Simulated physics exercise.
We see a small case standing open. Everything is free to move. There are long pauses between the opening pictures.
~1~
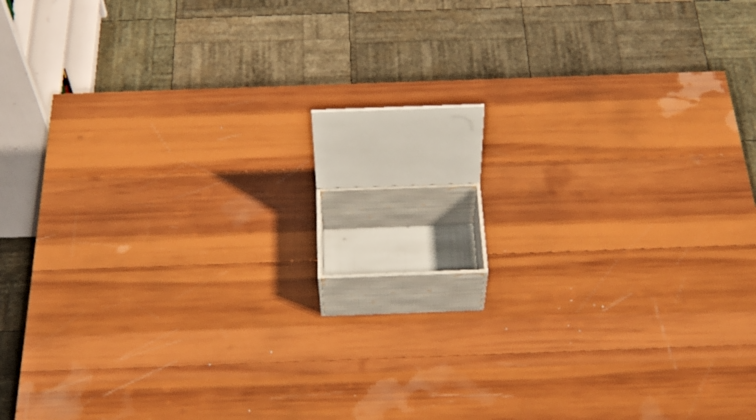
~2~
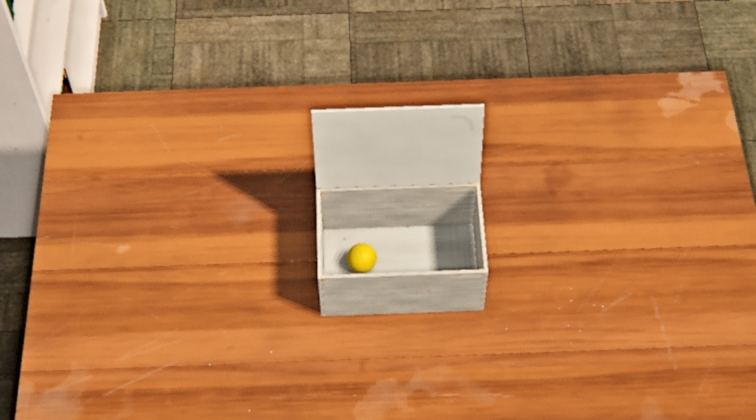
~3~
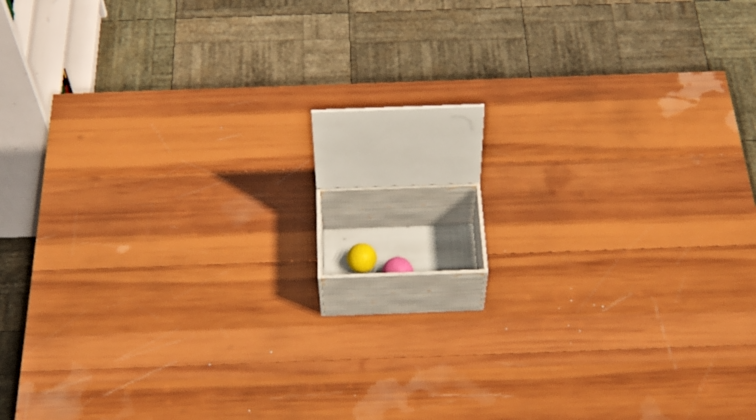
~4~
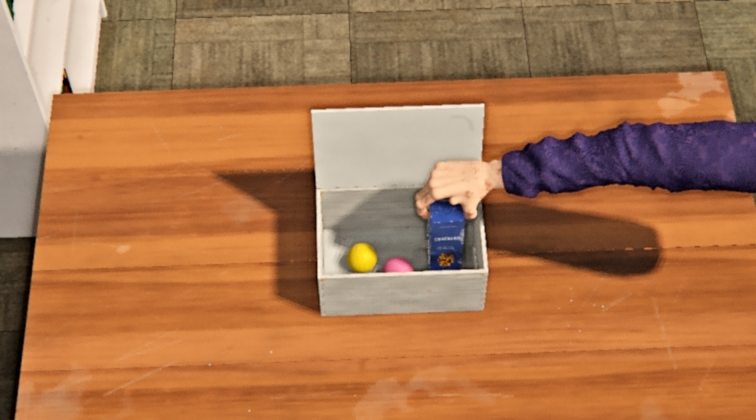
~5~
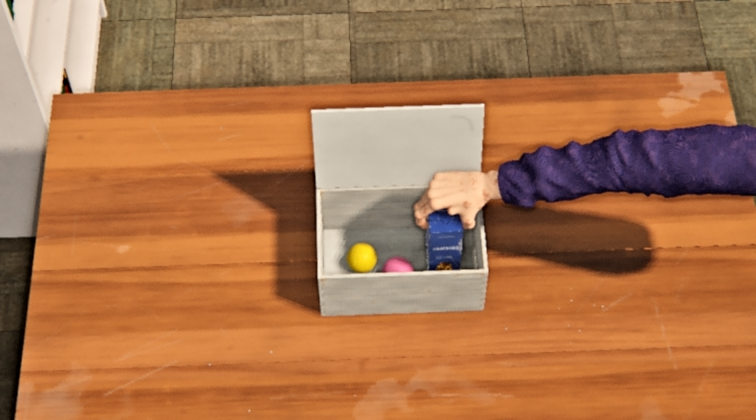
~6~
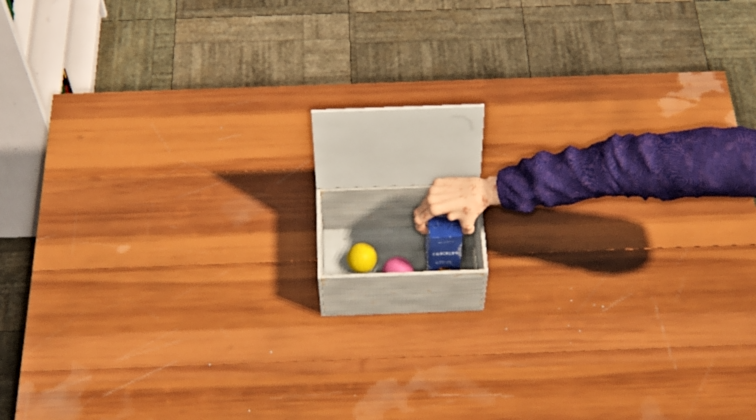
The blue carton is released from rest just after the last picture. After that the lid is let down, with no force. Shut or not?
Here the lid will not close.
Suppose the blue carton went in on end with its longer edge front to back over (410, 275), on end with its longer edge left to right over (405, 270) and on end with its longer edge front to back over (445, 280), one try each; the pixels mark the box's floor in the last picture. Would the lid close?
First, it closes; second, it closes; third, it will not close.
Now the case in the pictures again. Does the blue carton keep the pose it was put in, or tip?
The blue carton stays as placed.
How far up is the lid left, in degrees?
Some 30° above the rim.
Then, 1.00 s after the last picture, lid starting down.
Then, 1.40 s after the last picture, lid 72° above the rim.
Then, 1.70 s after the last picture, lid 54° above the rim.
Then, 1.90 s after the last picture, lid 40° above the rim.
At rest, lid 31° above the rim; all 3 in place. Seen from the same camera at the end, blue carton near (443, 248).
